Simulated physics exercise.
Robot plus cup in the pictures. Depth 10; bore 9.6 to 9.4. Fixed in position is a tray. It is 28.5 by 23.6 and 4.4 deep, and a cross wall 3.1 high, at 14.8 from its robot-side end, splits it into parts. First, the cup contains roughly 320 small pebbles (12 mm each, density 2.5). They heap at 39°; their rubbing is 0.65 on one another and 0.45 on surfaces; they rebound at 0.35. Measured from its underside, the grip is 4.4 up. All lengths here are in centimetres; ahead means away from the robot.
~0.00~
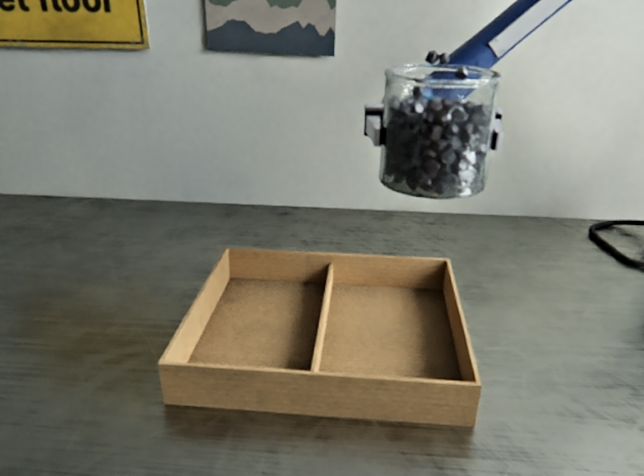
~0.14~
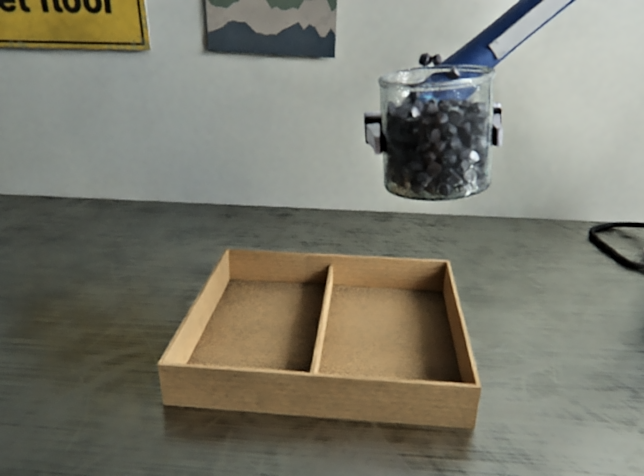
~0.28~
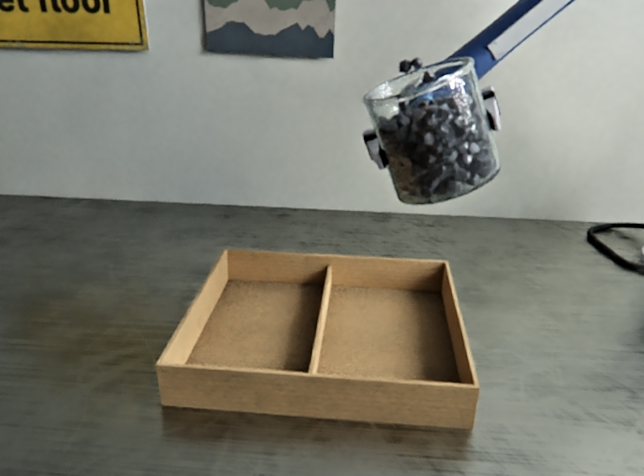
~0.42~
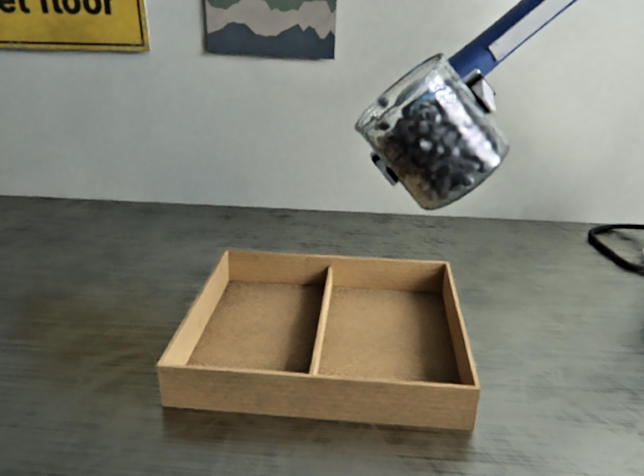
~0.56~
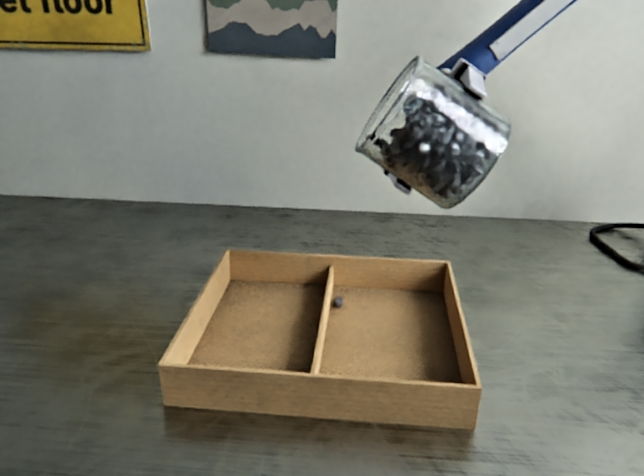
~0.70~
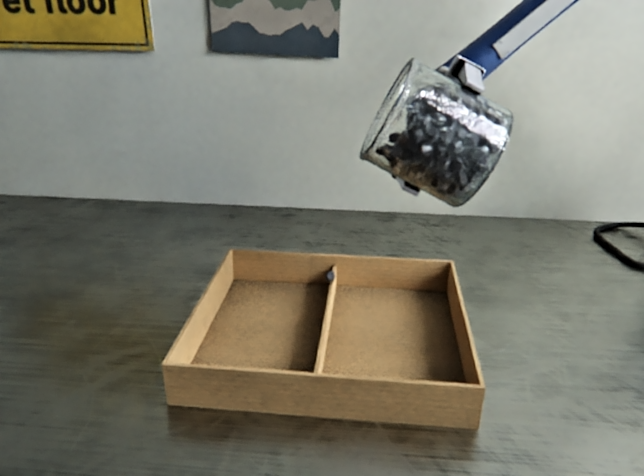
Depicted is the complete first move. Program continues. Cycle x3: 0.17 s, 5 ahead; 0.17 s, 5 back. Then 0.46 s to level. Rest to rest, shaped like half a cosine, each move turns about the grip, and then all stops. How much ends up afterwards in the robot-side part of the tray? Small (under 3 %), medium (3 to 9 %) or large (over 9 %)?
Small.
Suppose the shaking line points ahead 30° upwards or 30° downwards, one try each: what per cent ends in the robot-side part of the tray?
5 and 0 %.
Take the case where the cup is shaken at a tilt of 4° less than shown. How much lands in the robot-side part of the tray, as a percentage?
Roughly 0 percent.
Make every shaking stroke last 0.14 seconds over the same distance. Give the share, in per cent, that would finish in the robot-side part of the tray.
The share would be near 5 %.
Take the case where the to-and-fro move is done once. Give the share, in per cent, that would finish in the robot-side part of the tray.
About 0 %.
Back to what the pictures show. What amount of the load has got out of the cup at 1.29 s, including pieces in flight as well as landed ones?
About 10 per cent.
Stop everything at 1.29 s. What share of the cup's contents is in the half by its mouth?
Mouth half: Close to 40 per cent.
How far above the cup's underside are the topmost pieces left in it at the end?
Around 10.0 cm above the underside.
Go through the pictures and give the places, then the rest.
The first picture shows the cup middle at (437, 130), level; upper third of the load around (437, 115), from x 390 to 485, top at y 55; 320 in the cup.
The second picture shows the cup middle at (436, 132), tilted 6° forward; upper third of the load around (437, 116), from x 390 to 480, top at y 60.
The third picture shows the cup middle at (433, 133), tilted 22° forward; upper third of the load around (440, 117), from x 385 to 490, top at y 65.
The fourth picture shows the cup middle at (432, 135), tilted 42° forward; upper third of the load around (444, 119), from x 370 to 495, top at y 90; 319 in the cup, 1 in flight or on a rim.
The fifth picture shows the cup middle at (432, 136), tilted 58° forward; upper third of the load around (445, 117), from x 340 to 495, top at y 85; 319 in the cup, 1 in the robot-side part.
The sixth picture shows the cup middle at (435, 135), tilted 64° forward; upper third of the load around (448, 116), from x 330 to 500, top at y 90; 319 in the cup, 1 in the far-side part.
After 1.29 s, tilted 64° forward, highest piece 27 above the table; 287 in the cup, 22 in the far-side part, 3 in the robot-side part, 8 in flight or on a rim.
After 1.88 s, tilted 46° forward, highest piece 26 above the table; 282 in the cup, 33 in the far-side part, 5 in the robot-side part.
After 2.38 s, level, highest piece 29 above the table; 282 in the cup, 33 in the far-side part, 5 in the robot-side part.
After 3.43 s, level, highest piece 29 above the table; 282 in the cup, 33 in the far-side part, 5 in the robot-side part.
In the end, 282 in the cup, 33 in the far-side part, 5 in the robot-side part. That is 2 % in the robot-side part of the tray.
